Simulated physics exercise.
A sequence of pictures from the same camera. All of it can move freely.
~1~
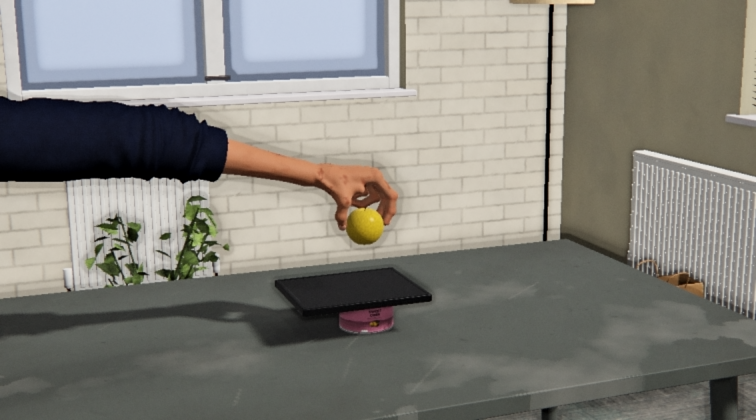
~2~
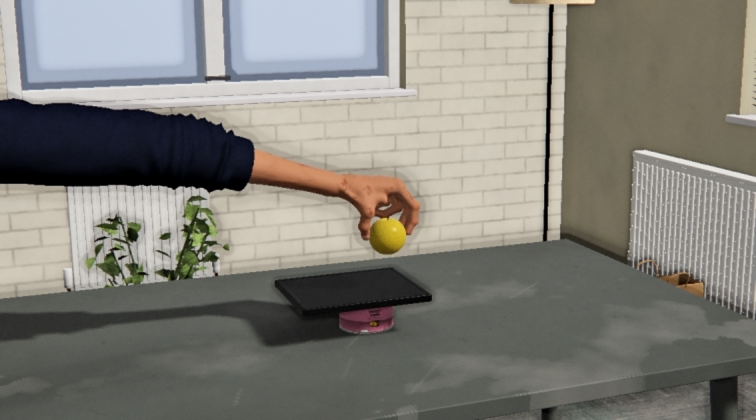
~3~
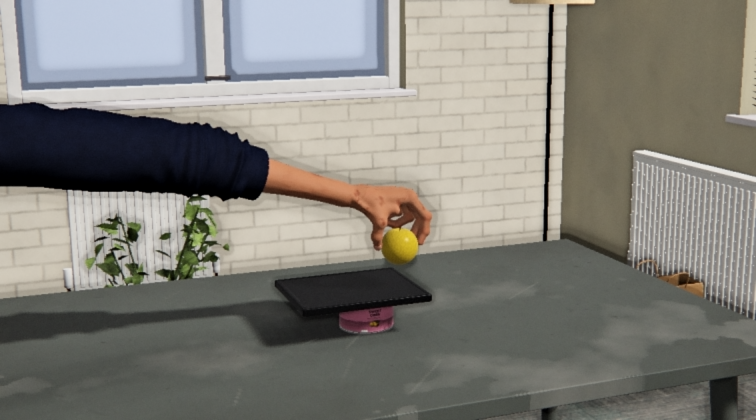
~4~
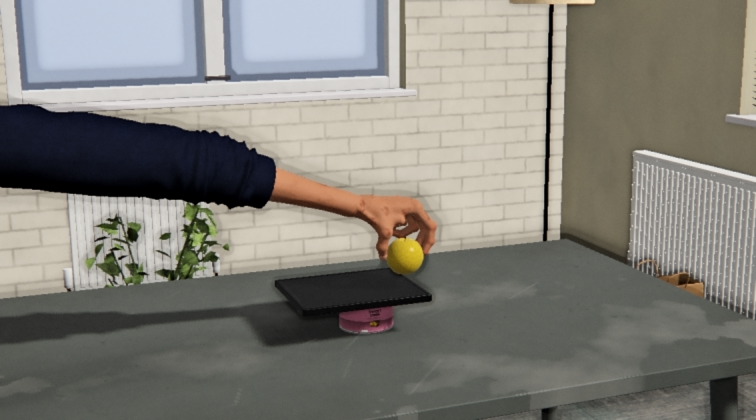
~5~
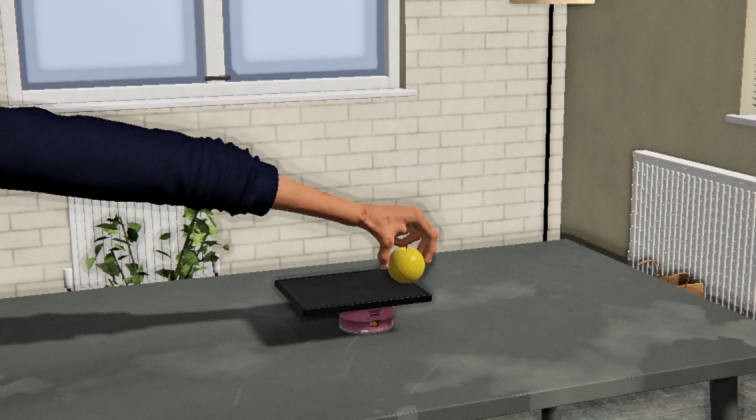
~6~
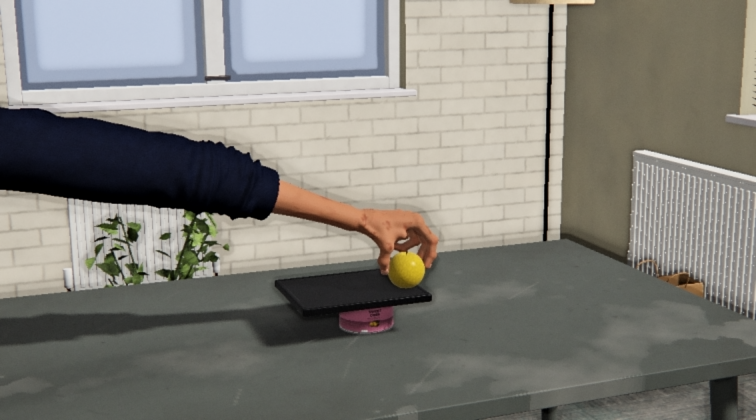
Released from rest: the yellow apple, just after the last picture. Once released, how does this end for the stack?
Result: Steady.
Then, 0.20 s past the last view, nothing moves.
Then, 0.40 s past the last view, yellow apple resting near (406, 270).
Finally, all 3 still in place. Final places as the last picture's camera would see them, yellow apple near (406, 270). The stack stays up.
